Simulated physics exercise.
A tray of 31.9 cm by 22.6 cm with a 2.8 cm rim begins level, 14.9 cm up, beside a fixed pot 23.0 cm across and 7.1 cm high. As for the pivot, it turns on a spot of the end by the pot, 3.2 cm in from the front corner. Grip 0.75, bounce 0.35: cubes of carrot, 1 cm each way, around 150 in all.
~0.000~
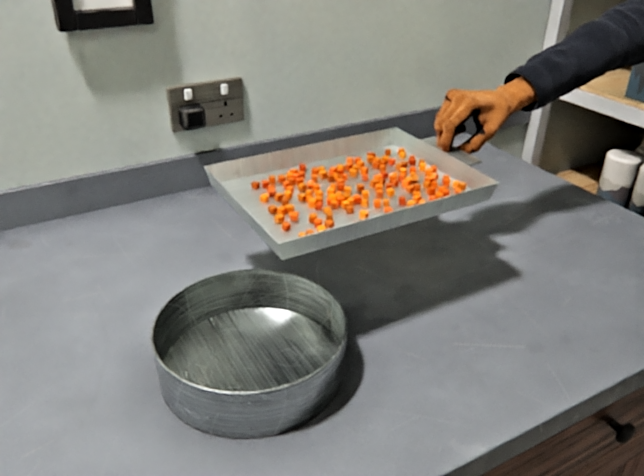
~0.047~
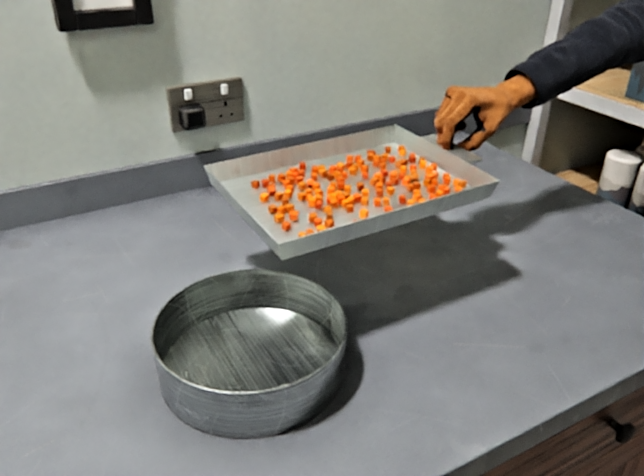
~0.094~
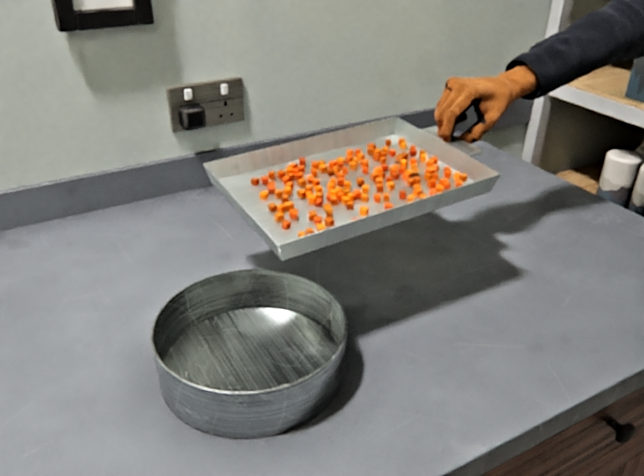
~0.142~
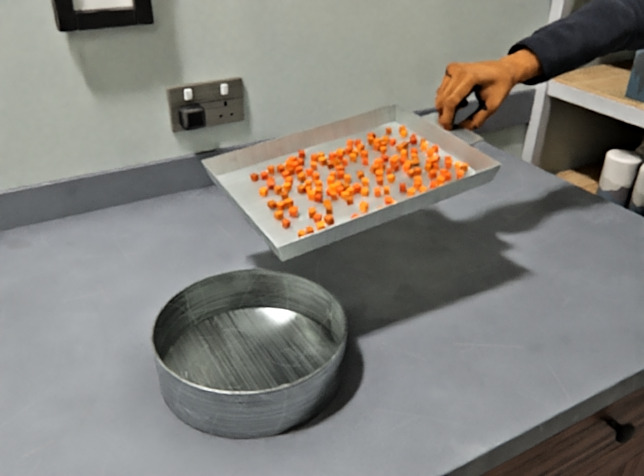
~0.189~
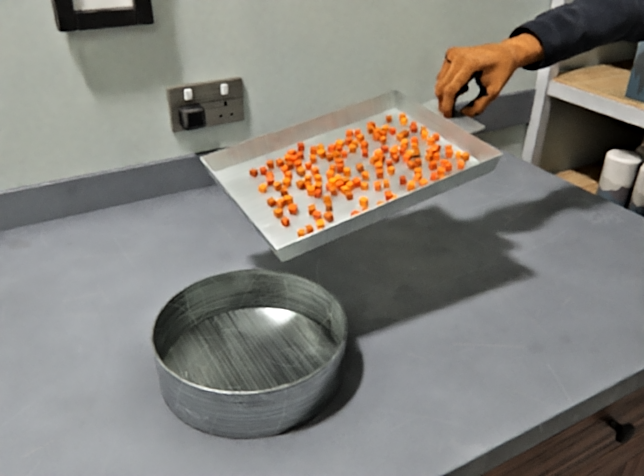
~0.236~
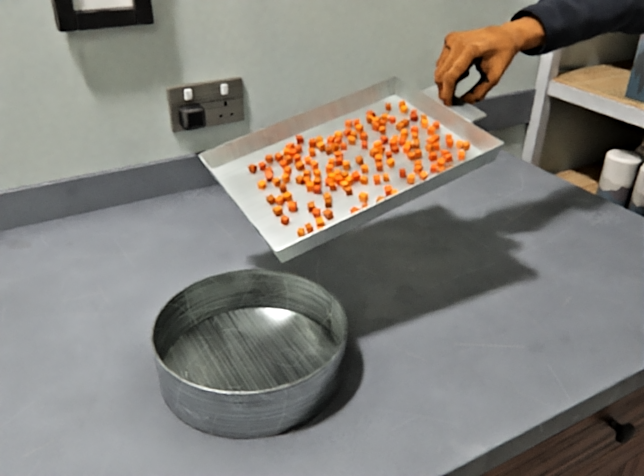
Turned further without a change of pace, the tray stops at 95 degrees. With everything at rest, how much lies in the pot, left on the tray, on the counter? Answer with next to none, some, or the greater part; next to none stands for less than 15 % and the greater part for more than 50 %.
Pot: The greater part; tray: Next to none; counter: Next to none.
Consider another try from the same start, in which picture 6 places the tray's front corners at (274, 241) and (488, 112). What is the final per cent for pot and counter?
Pot 35 % / counter 60 %.
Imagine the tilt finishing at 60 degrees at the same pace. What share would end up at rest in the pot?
I'd put it at close to 50 per cent.
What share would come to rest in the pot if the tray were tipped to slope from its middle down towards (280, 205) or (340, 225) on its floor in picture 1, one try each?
I'd put it at roughly 25 per cent for the first tilt and roughly 85 per cent for the second.
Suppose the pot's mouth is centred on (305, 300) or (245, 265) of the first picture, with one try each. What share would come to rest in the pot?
In order, about 70 and about 0 per cent.
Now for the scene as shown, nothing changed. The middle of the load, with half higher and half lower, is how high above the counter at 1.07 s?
Some 14 cm.
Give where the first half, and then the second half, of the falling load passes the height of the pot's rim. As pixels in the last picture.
Early: About (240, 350); late: About (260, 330).
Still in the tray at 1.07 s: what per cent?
Some 50 per cent of the load.
After 0.73 s, tilt 52 degrees; the tray holds 100 %, the pot 0 %.
Then, at 1.07 s, tilt 79 degrees; the tray holds 50 %, the pot 40 %.
After 1.49 s, tilt 95 degrees; the tray holds 15 %, the pot 75 %.
At rest (2.7 s), pot 95 %, tray 0 %, counter 0 %.
